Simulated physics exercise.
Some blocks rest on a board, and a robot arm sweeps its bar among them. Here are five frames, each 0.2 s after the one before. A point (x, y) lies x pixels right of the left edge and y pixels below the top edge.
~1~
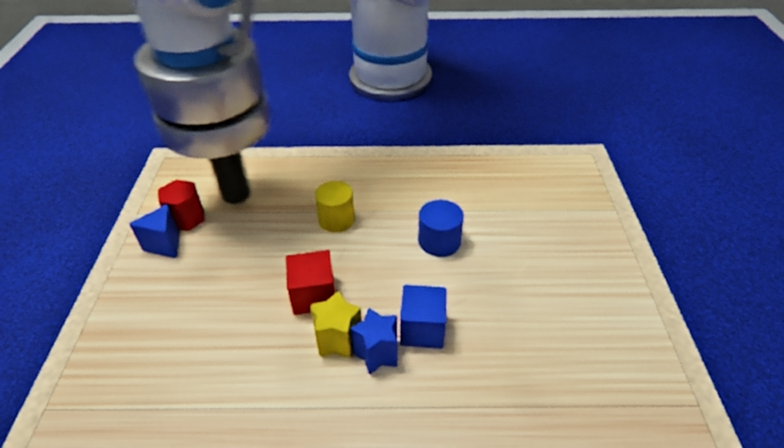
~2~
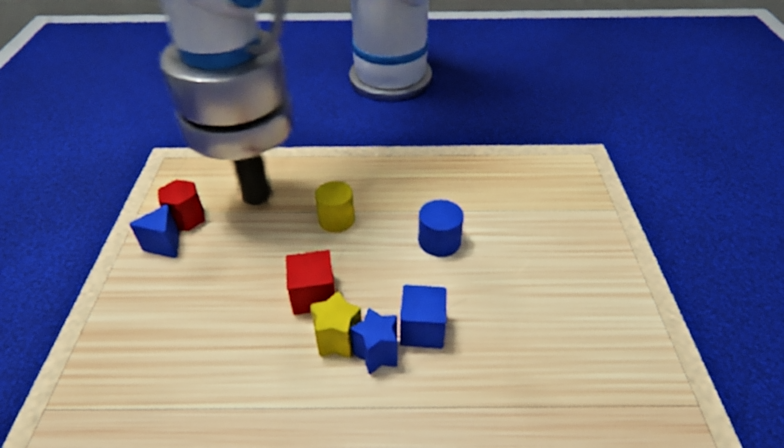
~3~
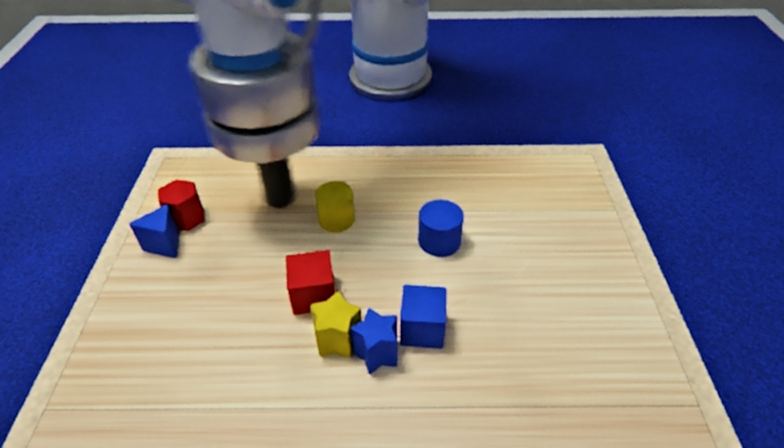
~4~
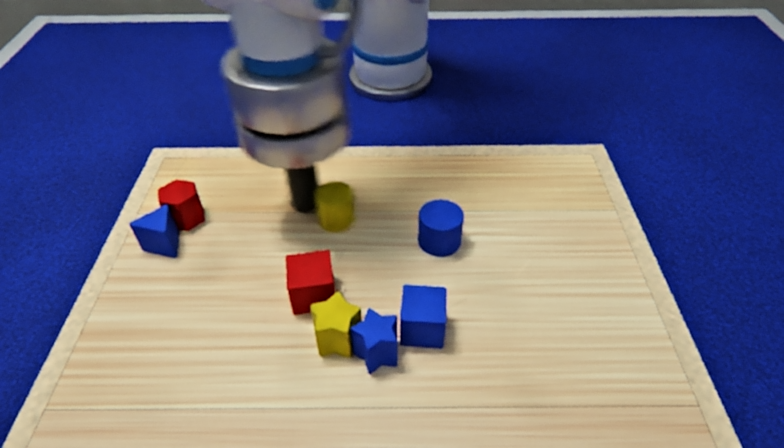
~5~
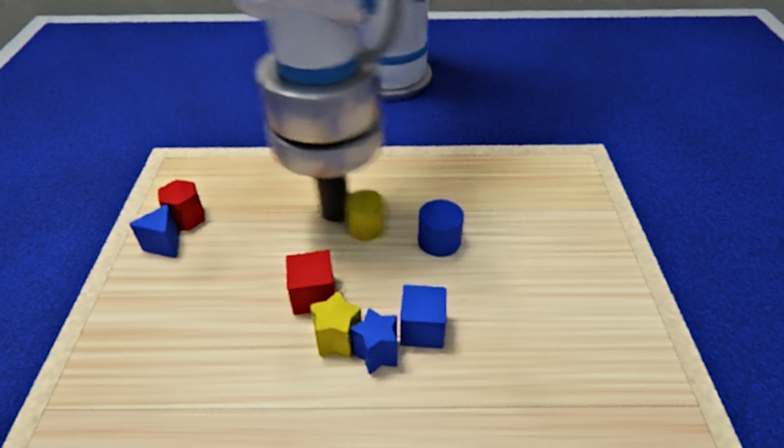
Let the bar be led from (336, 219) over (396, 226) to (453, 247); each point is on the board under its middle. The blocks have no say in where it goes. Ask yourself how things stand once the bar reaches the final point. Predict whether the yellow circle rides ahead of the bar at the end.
At that point it is off to one side or behind.
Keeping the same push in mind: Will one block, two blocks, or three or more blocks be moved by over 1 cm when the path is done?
It will shift two blocks.
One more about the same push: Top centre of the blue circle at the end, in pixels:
It sits at (493, 236).
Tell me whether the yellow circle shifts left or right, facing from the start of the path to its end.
The right.
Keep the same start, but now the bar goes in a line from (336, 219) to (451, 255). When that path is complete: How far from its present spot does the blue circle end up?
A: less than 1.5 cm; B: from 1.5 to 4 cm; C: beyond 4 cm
C (beyond 4 cm)
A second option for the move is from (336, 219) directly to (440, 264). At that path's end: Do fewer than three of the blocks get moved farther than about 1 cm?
Yes, it checks out.
What follows on the original path. One third of the way, bar at (378, 215); yellow circle at (404, 212); blue circle at (446, 215).
Two thirds of the way, bar at (417, 225); yellow circle at (431, 230); blue circle at (475, 227).
At the end, bar at (454, 240); yellow circle at (442, 245); blue circle at (493, 236).
